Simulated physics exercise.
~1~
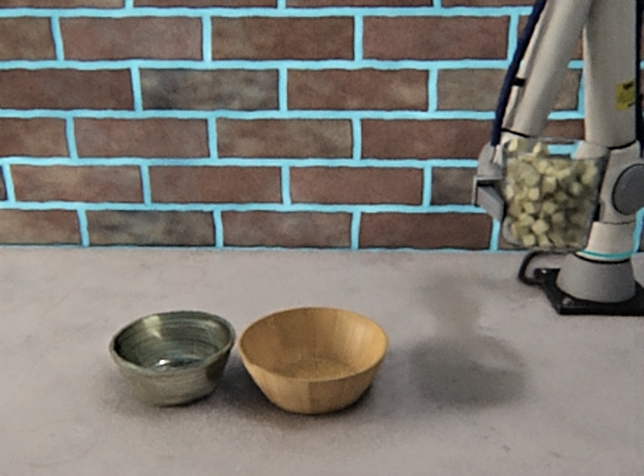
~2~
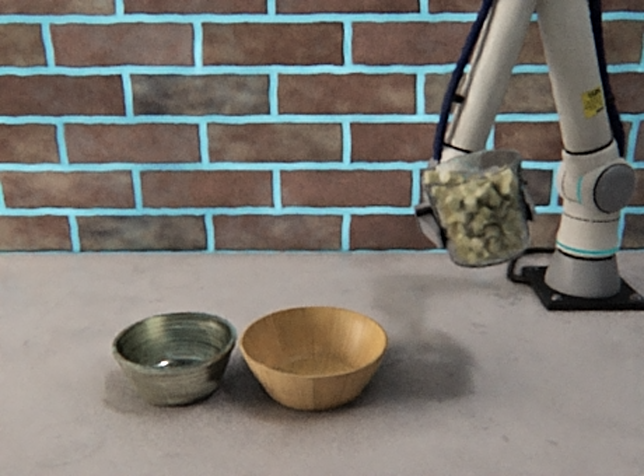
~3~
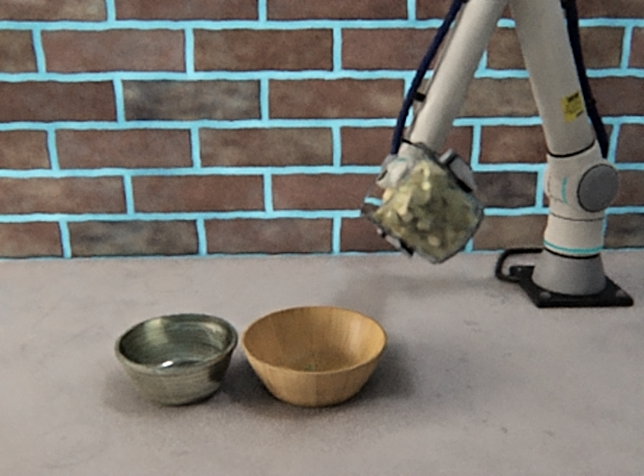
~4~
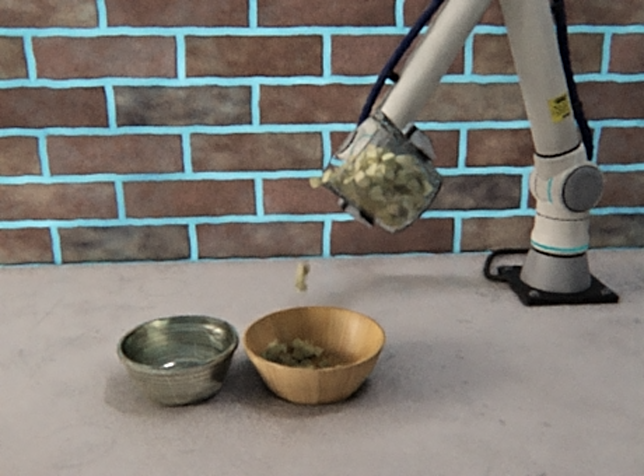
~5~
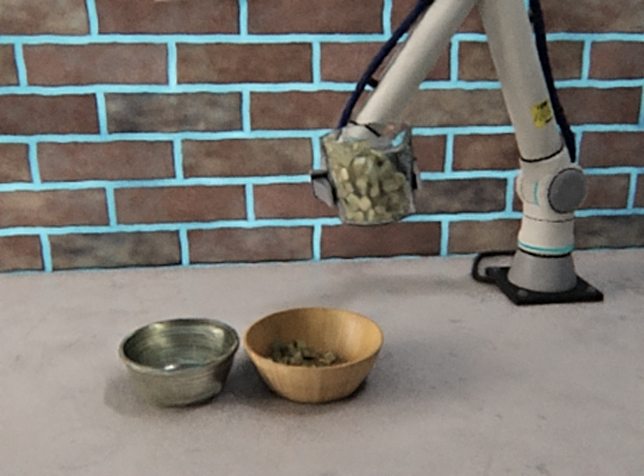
A robot arm carried a clear cup of pale diced vegetables leftward, tipped it and spilled some into the wooden bowl, then turned it upright again, leaving a small pile there, most pieces still in the cup, and the green bowl empty.
